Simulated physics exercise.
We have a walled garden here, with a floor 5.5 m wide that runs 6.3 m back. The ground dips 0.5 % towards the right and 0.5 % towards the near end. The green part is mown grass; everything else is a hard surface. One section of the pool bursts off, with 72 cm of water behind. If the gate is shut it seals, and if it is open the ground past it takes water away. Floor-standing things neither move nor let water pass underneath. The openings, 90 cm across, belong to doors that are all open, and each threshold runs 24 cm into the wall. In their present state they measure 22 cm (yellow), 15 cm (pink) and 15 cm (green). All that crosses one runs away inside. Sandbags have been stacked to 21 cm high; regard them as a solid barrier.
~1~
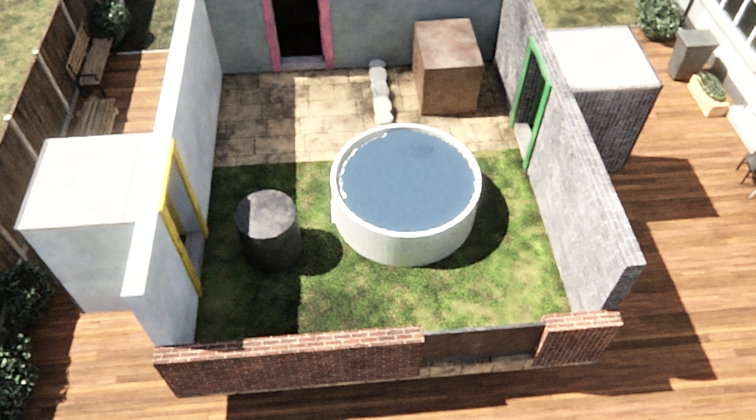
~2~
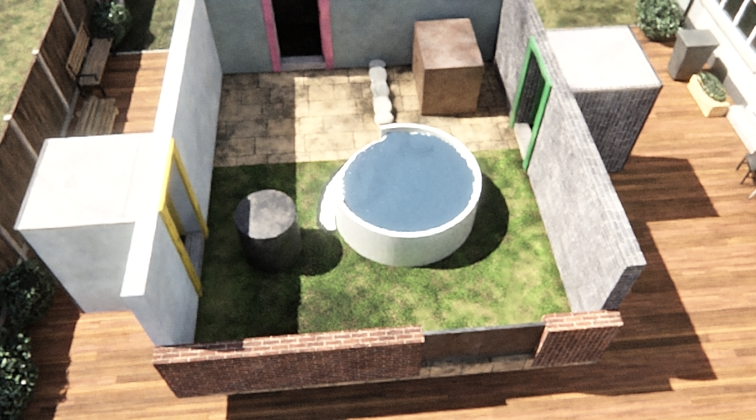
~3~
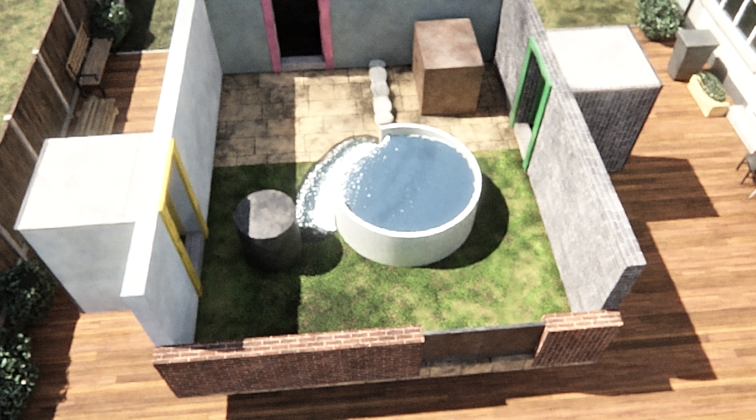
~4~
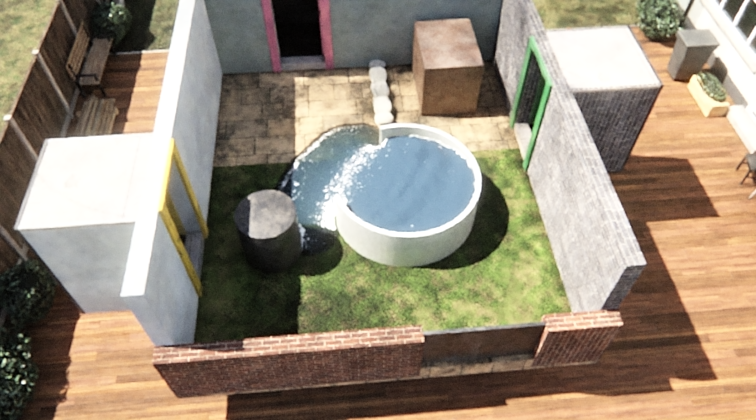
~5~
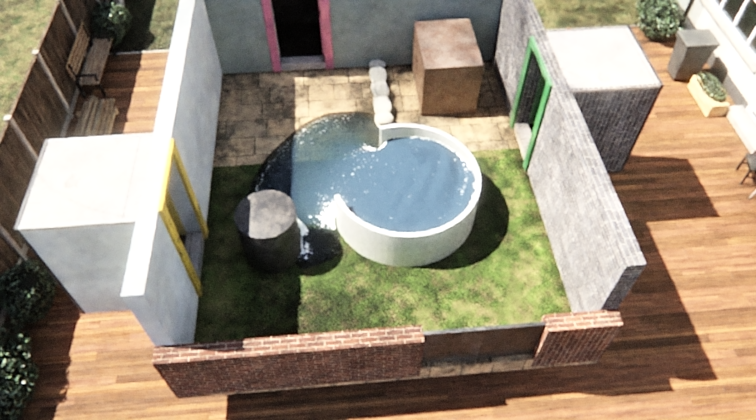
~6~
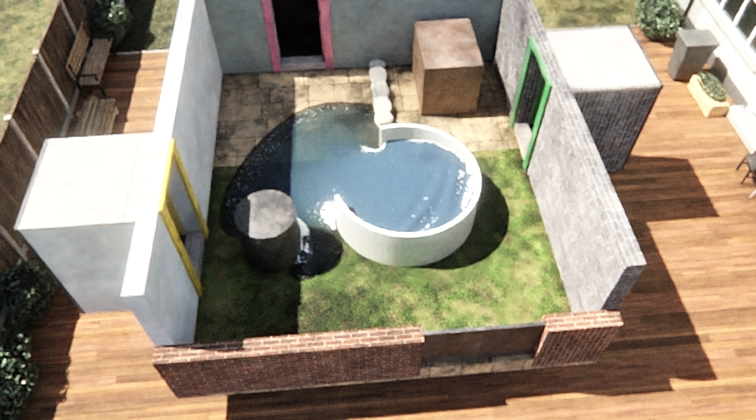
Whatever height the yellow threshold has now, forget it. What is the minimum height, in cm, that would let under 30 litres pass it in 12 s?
The minimum is near 7.5 cm.
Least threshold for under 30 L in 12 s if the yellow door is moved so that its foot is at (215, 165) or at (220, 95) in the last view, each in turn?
About 22 cm, then about 28 cm.
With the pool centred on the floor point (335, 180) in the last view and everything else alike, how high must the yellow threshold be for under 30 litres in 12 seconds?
Some 8.0 cm.
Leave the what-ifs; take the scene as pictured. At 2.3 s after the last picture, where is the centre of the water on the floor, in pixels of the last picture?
It lies near (308, 163) in the last picture.
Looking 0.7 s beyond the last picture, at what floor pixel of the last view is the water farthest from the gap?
Around (241, 78).
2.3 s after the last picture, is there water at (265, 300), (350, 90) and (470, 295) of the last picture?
Point by point, the first is awash, the second awash and the third spared.
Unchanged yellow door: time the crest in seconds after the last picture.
Around 1.6 s, give or take.
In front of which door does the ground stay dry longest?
Last comes the green one.
Then, 0.7 s after the last picture water covers 45 % of the floor, deepest (34 cm) near (223, 181); 5 cm at the yellow door, 0 litres in over its 22 cm threshold.
Then, 2.3 s after the last picture water covers 55 % of the floor, deepest (33 cm) near (248, 115); 11 cm at the yellow door, 0 litres in over its 22 cm threshold.
Then, 11.3 s after the last picture water covers 95 % of the floor, deepest (12 cm) near (223, 79); 8 cm at the yellow door, 0 litres in over its 22 cm threshold.
At the yellow door as built, the water peaked near 13 cm, 1.5 s after the last picture.
Run again over the same 12 s with other heights there, 41 litres in over 7 cm, 12 litres over 9.5 cm. The limit of 30 litres is kept from about 7.5 cm up.
